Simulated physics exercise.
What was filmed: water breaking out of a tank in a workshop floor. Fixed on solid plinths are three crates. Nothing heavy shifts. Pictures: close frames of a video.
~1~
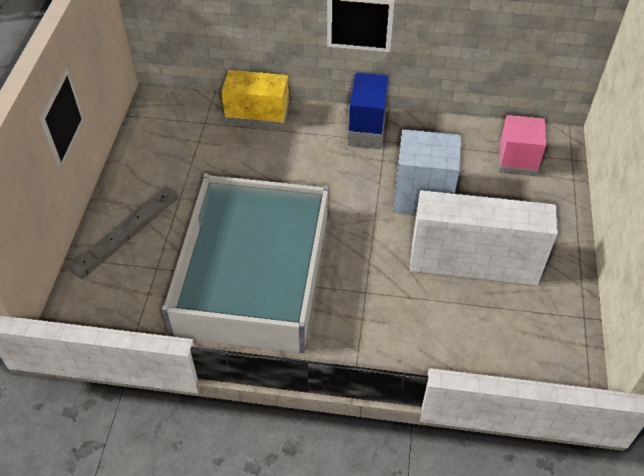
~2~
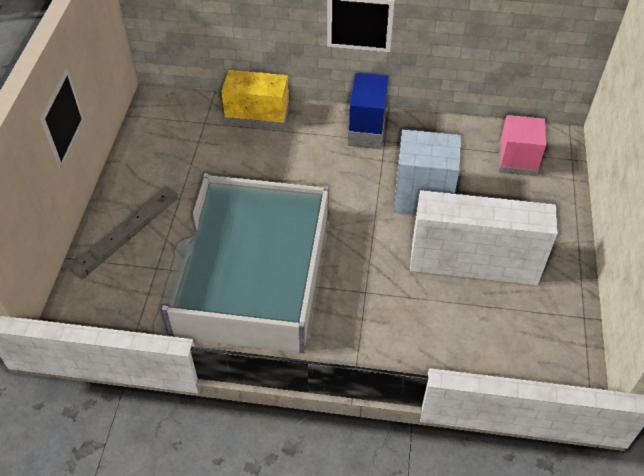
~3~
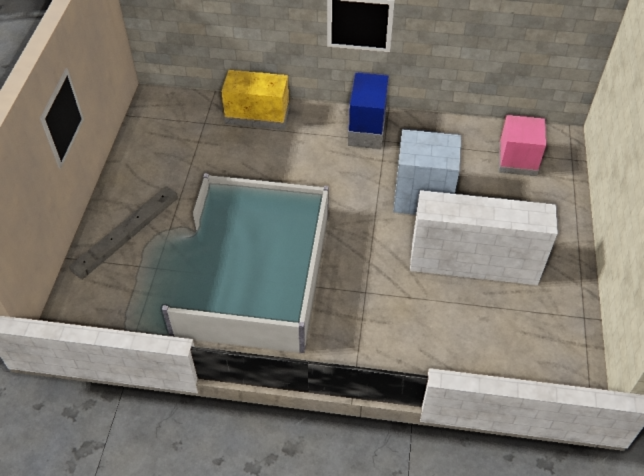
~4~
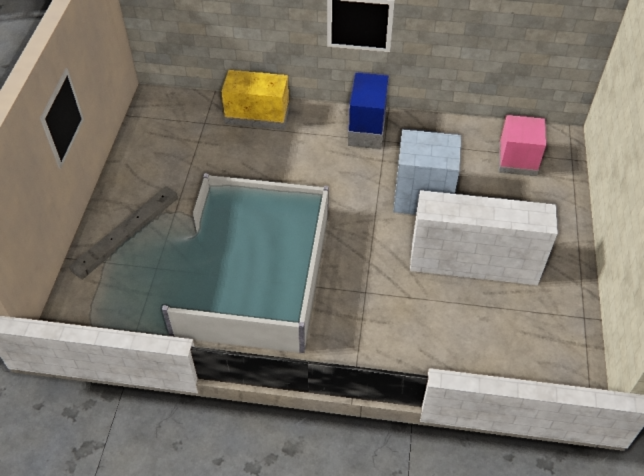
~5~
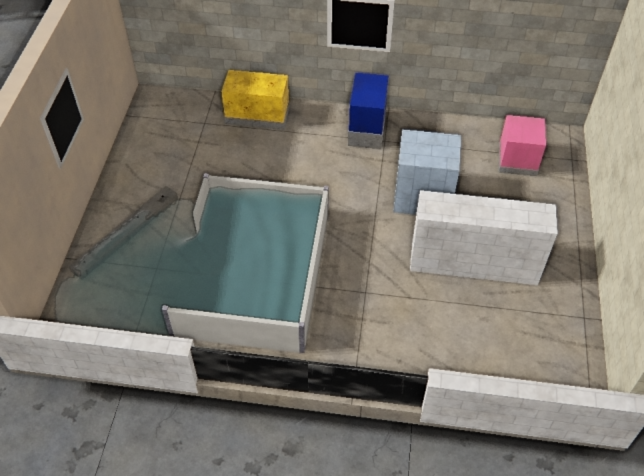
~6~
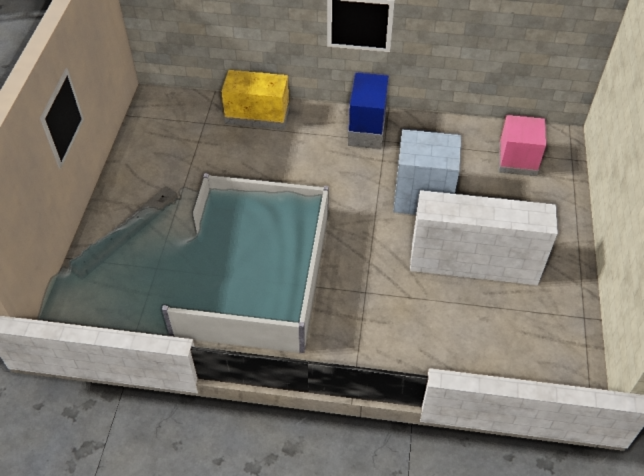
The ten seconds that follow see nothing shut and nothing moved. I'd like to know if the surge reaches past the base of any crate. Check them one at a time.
At the end, the pink crate is protected by its plinth; the blue crate is protected by its plinth; the yellow crate is not protected by its plinth.
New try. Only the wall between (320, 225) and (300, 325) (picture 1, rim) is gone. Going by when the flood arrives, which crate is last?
Answer: The yellow one.
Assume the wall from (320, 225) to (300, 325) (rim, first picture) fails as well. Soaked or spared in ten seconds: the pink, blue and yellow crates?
As I see it, pink gets reached, blue is not reached and yellow is not reached.
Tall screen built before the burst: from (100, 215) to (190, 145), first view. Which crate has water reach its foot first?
First is the crate marked yellow.
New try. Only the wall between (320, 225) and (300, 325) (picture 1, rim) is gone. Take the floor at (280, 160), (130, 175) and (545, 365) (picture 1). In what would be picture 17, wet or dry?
Taken in turn, that's not reached, not reached, and finally reached.
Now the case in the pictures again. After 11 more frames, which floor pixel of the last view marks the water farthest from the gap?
Somewhere about (130, 107).
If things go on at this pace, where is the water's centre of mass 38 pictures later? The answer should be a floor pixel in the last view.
Close to (235, 231).
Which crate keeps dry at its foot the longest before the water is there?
It is the crate marked pink.
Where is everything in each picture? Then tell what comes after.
The first picture shows still water in the open tank at (251, 249).
In the second picture, the front is at (164, 335), out from the gap at (188, 279).
In the third picture, the front is at a hidden place, out from the gap at (188, 279).
In the fourth picture, the front is at (150, 223), out from the gap at (188, 280).
In the fifth picture, the front is at (62, 311), out from the gap at (188, 280).
In the sixth picture, the front is at a hidden place, out from the gap at (188, 280).
A moment on, water covers 15 % of the floor; the pink crate not reached, the blue crate not reached, the yellow crate not reached.
Next, water covers 25 % of the floor; the pink crate not reached, the blue crate not reached, the yellow crate not reached.
Then, water covers 40 % of the floor; the pink crate not reached, the blue crate not reached, the yellow crate water round its plinth.
Later, water covers 65 % of the floor; the pink crate water round its plinth, the blue crate water round its plinth, the yellow crate water round its plinth.
In the end, water covers 95 % of the floor; the pink crate stayed above the water, the blue crate stayed above the water, the yellow crate was topped.
